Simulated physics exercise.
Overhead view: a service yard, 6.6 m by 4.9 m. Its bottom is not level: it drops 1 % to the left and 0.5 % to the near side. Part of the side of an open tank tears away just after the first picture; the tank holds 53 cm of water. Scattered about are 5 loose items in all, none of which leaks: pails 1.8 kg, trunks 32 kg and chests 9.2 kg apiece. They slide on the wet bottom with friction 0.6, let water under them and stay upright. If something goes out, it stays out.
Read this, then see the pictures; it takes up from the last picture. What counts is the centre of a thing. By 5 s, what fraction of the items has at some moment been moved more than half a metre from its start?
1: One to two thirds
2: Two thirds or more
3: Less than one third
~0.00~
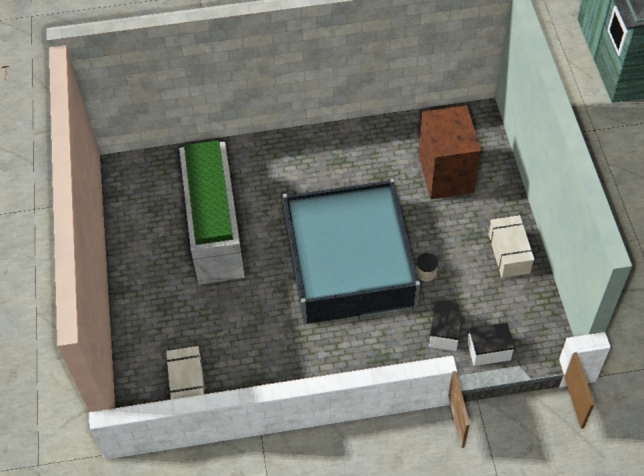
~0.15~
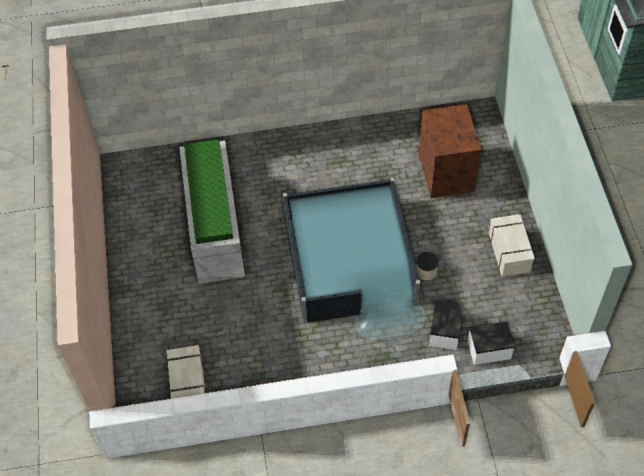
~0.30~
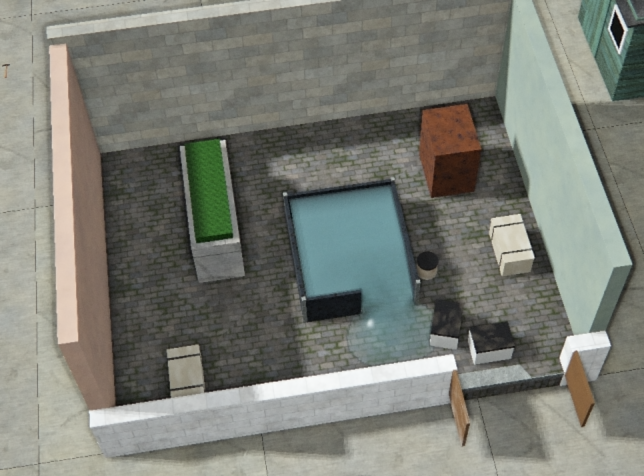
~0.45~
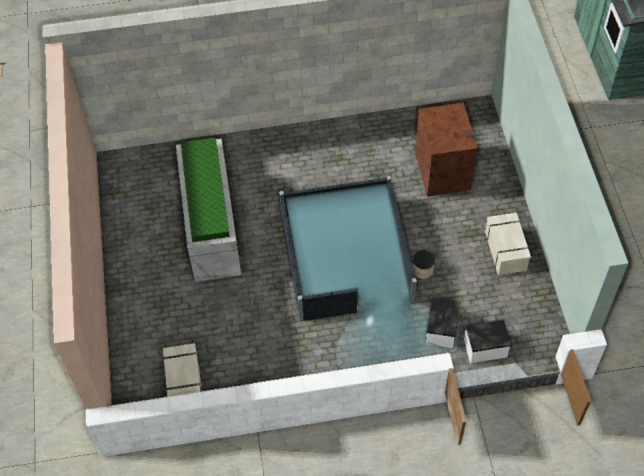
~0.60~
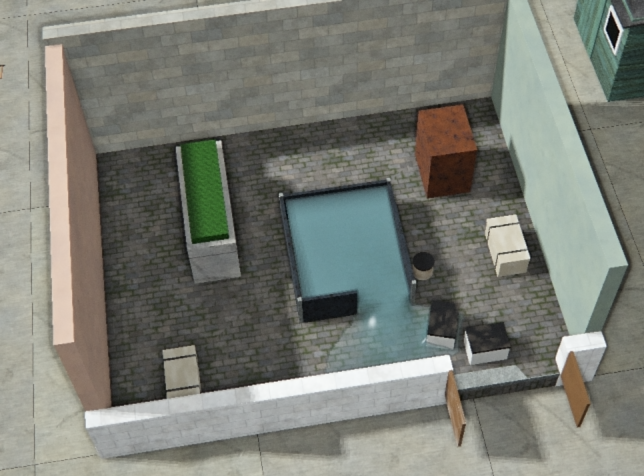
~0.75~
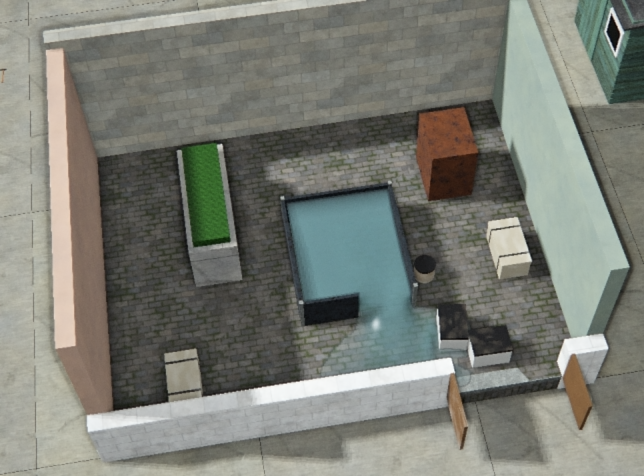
The answer is 1.
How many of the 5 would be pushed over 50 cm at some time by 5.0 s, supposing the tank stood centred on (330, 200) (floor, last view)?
Then 4 of them would.
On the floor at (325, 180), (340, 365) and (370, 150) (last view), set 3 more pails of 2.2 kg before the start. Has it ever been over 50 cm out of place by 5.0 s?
Respectively: Doesn't reach it; tops it; doesn't reach it.
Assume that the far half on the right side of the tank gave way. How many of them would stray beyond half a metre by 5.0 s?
In that case 3 of them.
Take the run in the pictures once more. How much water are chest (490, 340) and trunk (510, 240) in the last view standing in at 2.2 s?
Some 7 cm at the first, some 0 cm at the second.
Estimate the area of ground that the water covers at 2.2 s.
Wet area: Approx. 10.5 m2.
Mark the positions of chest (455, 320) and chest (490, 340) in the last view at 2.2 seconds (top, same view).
Approx. (510, 295); approx. (555, 329).
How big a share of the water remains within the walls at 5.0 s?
Close to 80 in a hundred parts remain.
After 1.1 s 0 of 5 are over 50 cm from their spots; 0 afloat.
After 2.2 s 2 of 5 are over 50 cm from their spots; 1 afloat.
After 3.5 s 3 of 5 are over 50 cm from their spots; 2 afloat.
After 5.0 s 3 of 5 are over 50 cm from their spots, and 3 have been at some point; 3 afloat.
